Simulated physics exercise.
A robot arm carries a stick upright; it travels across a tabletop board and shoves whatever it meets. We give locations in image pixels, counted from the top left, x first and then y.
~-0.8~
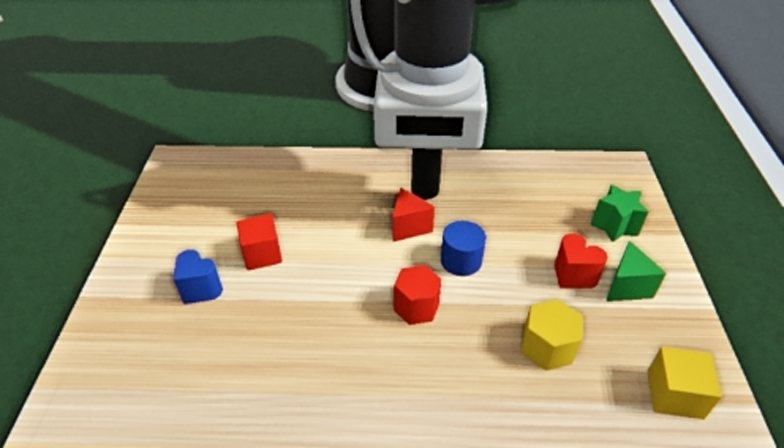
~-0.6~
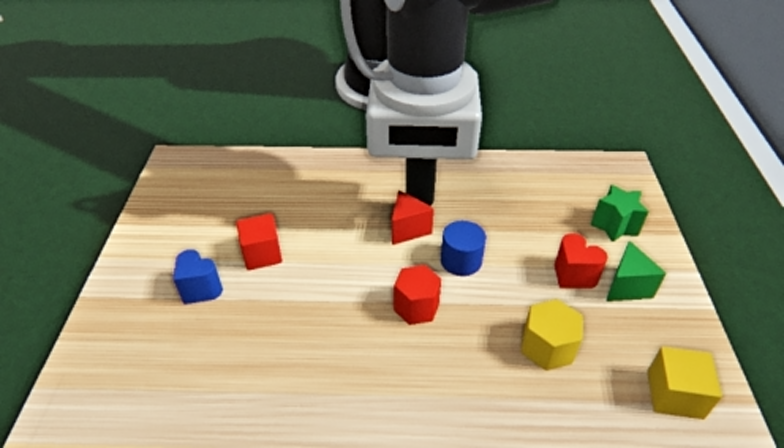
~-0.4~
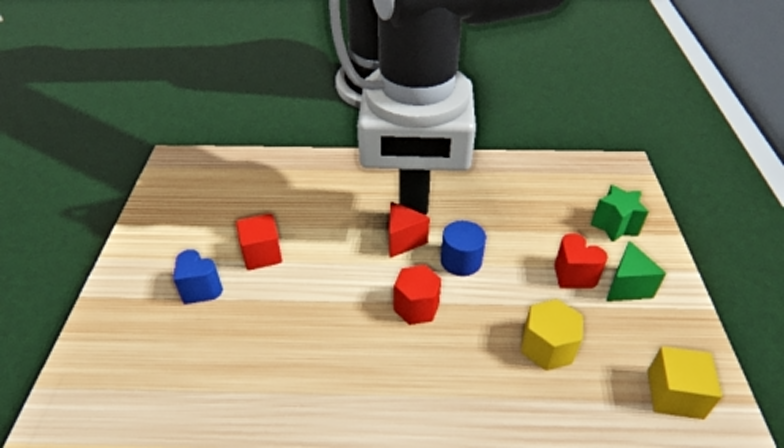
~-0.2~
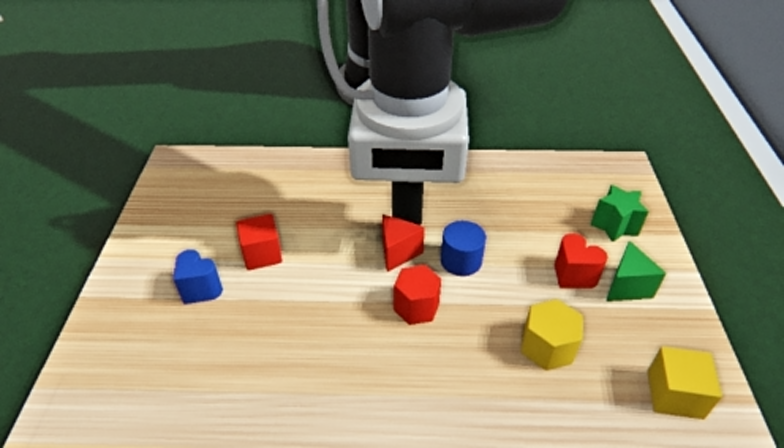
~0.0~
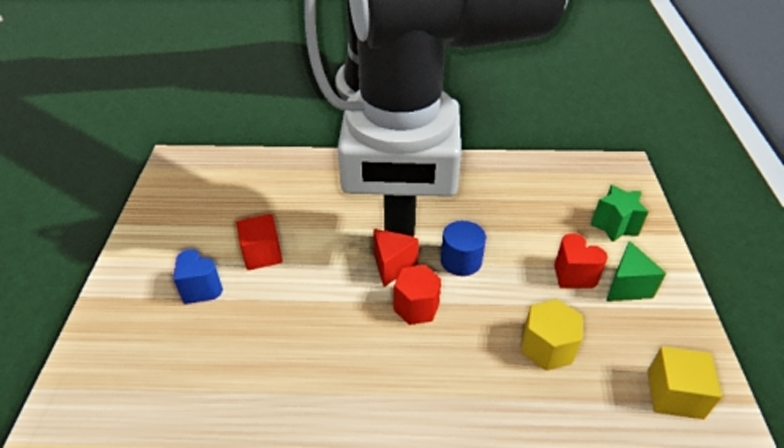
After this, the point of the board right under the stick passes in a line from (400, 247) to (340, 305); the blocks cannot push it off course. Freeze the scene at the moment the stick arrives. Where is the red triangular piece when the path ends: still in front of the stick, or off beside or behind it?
I expect it to be beside or behind the stick.
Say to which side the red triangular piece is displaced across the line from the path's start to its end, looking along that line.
The answer is left: Facing from the path's start to its end, that's where the red triangular piece shifts.
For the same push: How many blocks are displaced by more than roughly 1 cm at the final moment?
Count: One.
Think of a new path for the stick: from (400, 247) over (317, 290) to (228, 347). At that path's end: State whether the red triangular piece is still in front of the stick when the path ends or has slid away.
Shed along the way.
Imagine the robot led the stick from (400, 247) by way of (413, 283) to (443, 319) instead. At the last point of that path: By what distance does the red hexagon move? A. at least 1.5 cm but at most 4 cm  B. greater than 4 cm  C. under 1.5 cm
Answer: B.
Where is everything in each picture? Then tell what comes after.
In the first frame, tip of the stick at (425, 191), middles of tops, red triangular piece at (410, 203), red hexagon at (418, 281).
In the second frame, stick at (420, 200), red triangular piece at (408, 205).
In the third frame, stick at (414, 210), red triangular piece at (404, 216).
In the fourth frame, stick at (407, 221), red triangular piece at (398, 229).
In the fifth frame, stick at (400, 234), red triangular piece at (392, 242), red hexagon at (418, 281).
On the path given first. Halfway along, stick at (370, 262); red triangular piece at (370, 274), turned 35° anticlockwise.
At the end, stick at (338, 292); red triangular piece at (357, 300), turned 70° anticlockwise; red hexagon unmoved.
